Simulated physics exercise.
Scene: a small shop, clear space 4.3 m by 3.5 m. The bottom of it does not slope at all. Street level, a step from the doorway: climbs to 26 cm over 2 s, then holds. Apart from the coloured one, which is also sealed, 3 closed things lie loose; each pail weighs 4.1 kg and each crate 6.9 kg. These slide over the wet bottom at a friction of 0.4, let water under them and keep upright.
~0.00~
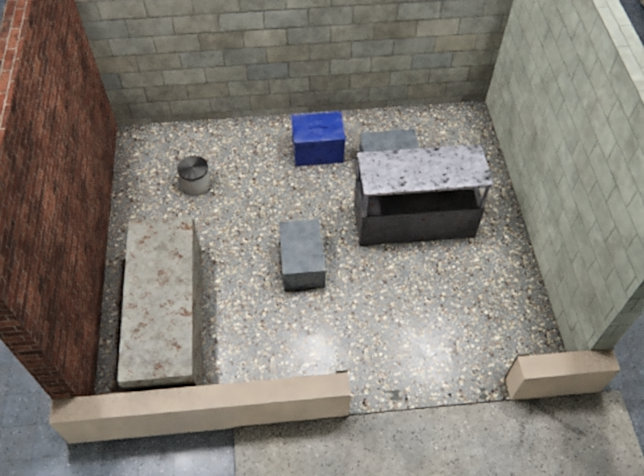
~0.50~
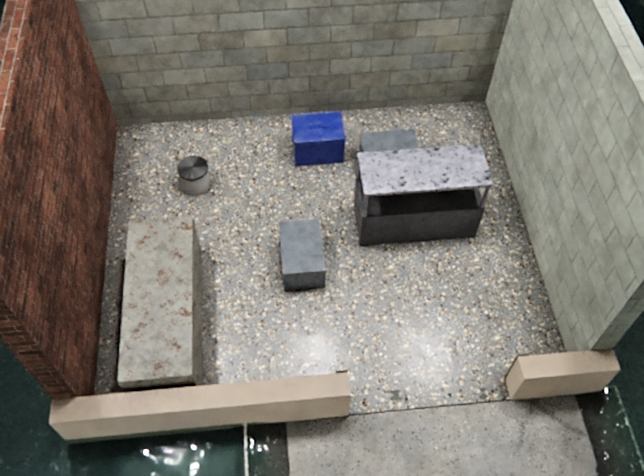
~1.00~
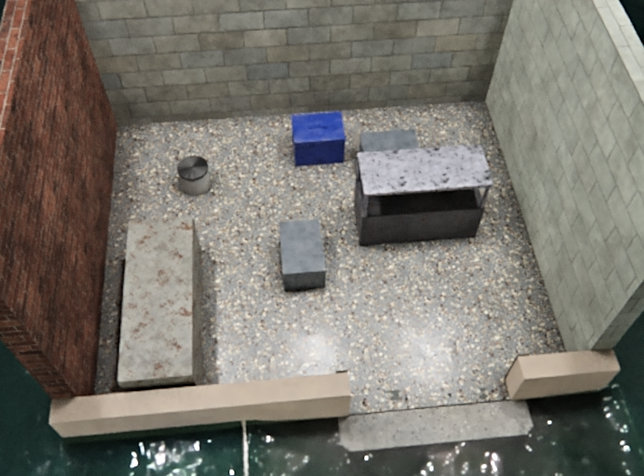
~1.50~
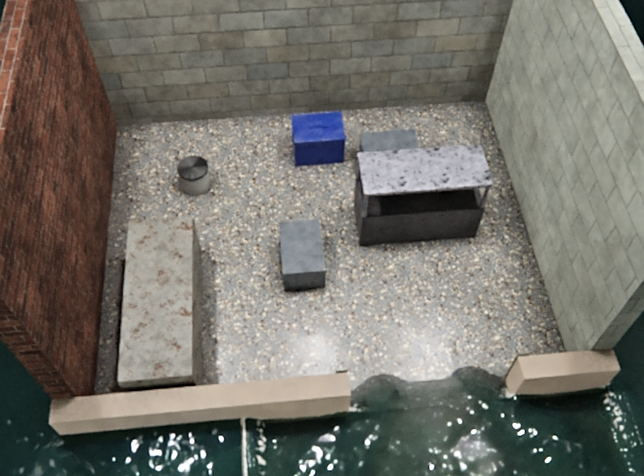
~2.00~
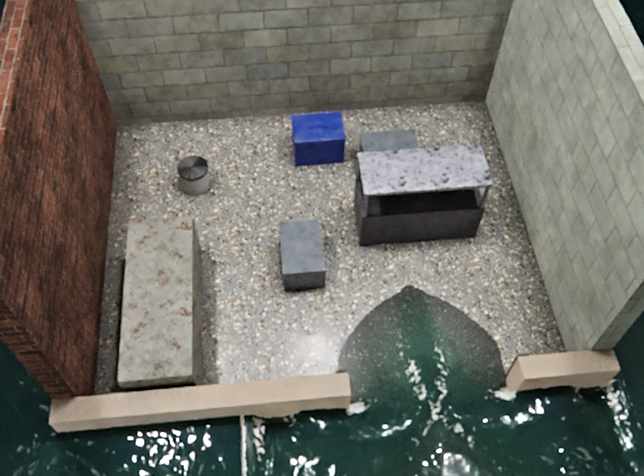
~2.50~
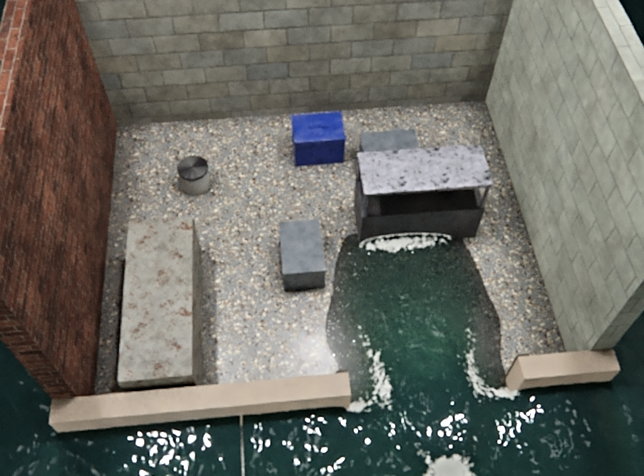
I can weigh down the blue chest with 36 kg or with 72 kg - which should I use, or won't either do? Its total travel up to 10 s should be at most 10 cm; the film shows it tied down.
Go with the heavier one.
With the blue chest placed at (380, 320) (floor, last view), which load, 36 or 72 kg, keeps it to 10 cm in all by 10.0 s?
Looking at the loads, neither keeps it.
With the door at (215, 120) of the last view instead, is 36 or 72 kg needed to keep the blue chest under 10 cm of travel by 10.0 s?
Outcome - the lighter pick works.
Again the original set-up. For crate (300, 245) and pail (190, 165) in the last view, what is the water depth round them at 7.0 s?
I'd put it at 15 cm and 17 cm respectively.
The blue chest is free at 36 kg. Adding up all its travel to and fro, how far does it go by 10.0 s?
I'd say roughly 60 centimetres in all.
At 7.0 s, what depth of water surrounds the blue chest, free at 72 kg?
Depth: Approx. 11 cm.
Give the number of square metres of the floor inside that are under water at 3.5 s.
Flooded: Near 6.5 m2.
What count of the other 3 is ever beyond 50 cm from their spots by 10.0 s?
3.
After 3.5 s the blue chest would be 0 cm from its start with 36 kg and 0 cm from its start with 72 kg; 3 cm of water round it then.
After 4.5 s the blue chest would be 0 cm from its start with 36 kg and 0 cm from its start with 72 kg; 3 cm of water round it then.
After 7.0 s the blue chest would be 0 cm from its start with 36 kg and 0 cm from its start with 72 kg; 11 cm of water round it then.
After 10.0 s the blue chest would be 66 cm from its start with 36 kg and 0 cm from its start with 72 kg; 13 cm of water round it then.
